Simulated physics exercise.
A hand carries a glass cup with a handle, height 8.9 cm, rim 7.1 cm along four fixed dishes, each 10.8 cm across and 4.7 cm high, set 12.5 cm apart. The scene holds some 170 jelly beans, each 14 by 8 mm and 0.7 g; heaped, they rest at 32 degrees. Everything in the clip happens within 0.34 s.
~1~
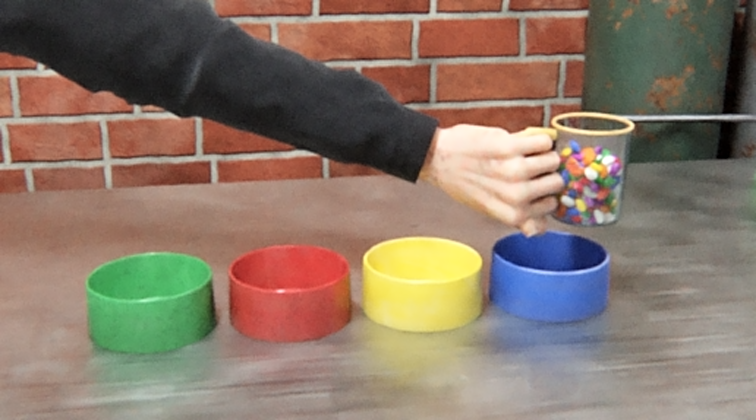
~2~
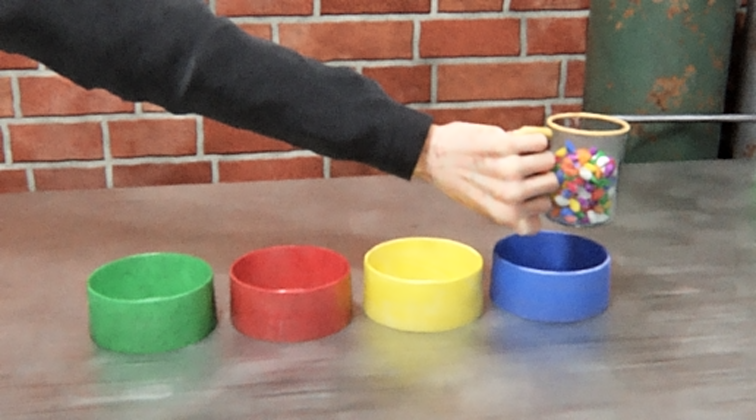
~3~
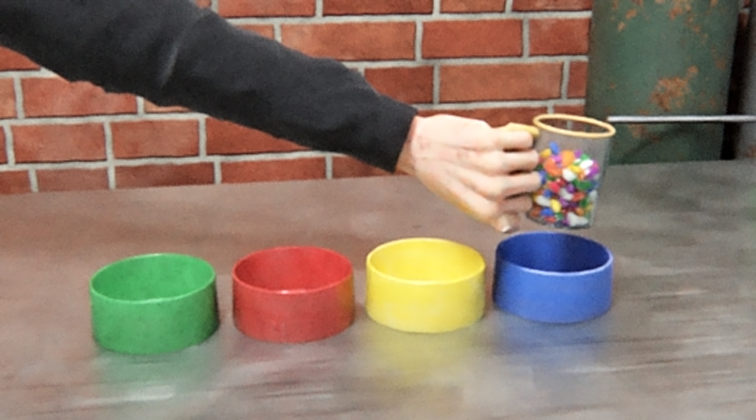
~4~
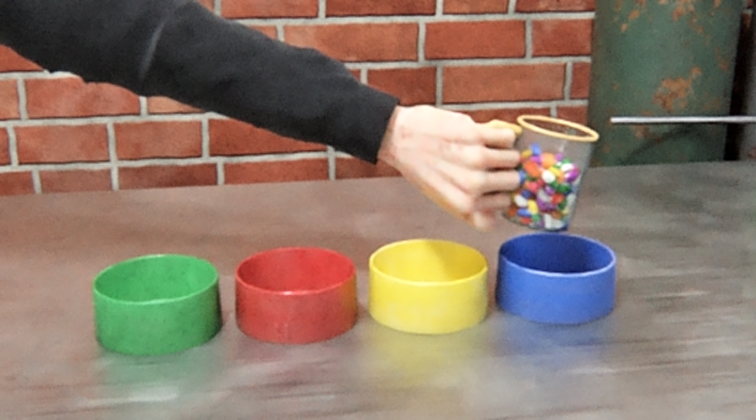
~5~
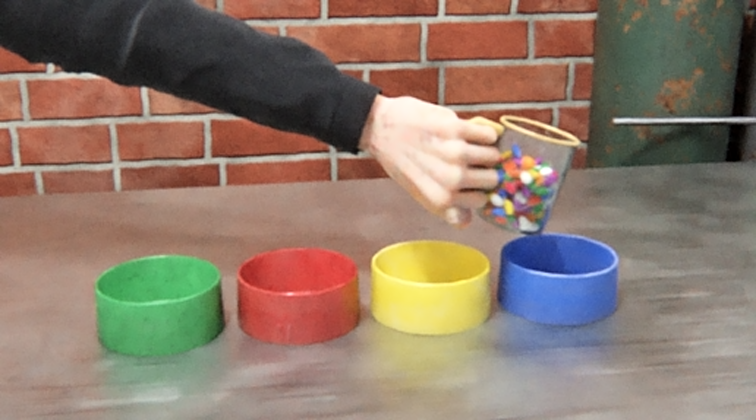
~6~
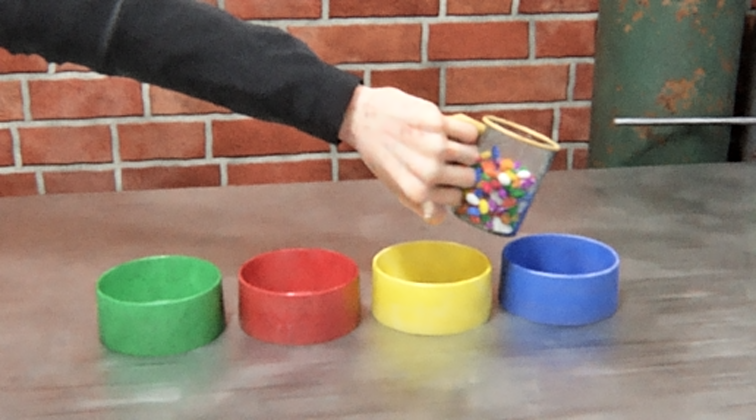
On a tabletop before a brick wall, a hand moving a glass cup of colorful pieces left while tilting it rightward above four bowls.
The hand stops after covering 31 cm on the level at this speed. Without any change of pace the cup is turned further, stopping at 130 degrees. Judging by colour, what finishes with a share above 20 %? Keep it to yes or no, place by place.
Place by place: Red yes, blue no, green no, yellow no, counter no.
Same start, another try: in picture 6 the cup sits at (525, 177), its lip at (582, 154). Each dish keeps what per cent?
Per cent kept: Red 80; blue 0; green 0; yellow 10.
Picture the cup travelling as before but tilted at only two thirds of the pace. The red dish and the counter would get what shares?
Red 100; counter 0.
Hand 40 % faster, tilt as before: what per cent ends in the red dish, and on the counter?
Shares: Red 100, counter 0.
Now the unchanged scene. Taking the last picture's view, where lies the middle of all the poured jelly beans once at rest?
I'd put it at about (313, 299).
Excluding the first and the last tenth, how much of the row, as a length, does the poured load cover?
About 6 cm.
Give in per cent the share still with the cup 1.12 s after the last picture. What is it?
It works out to about 90 per cent of the load.
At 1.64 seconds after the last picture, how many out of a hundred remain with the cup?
Roughly 0 %.
Then, 0.67 s after the last picture, tilt 72 degrees; cup holds 100 %.
Then, 1.12 s after the last picture, tilt 106 degrees; cup holds 90 %, red 10 %.
Then, 1.64 s after the last picture, tilt 130 degrees; cup holds 0 %, red 100 %.
In the end, red 100 %, blue 0 %, green 0 %, yellow 0 %, counter 0 %.
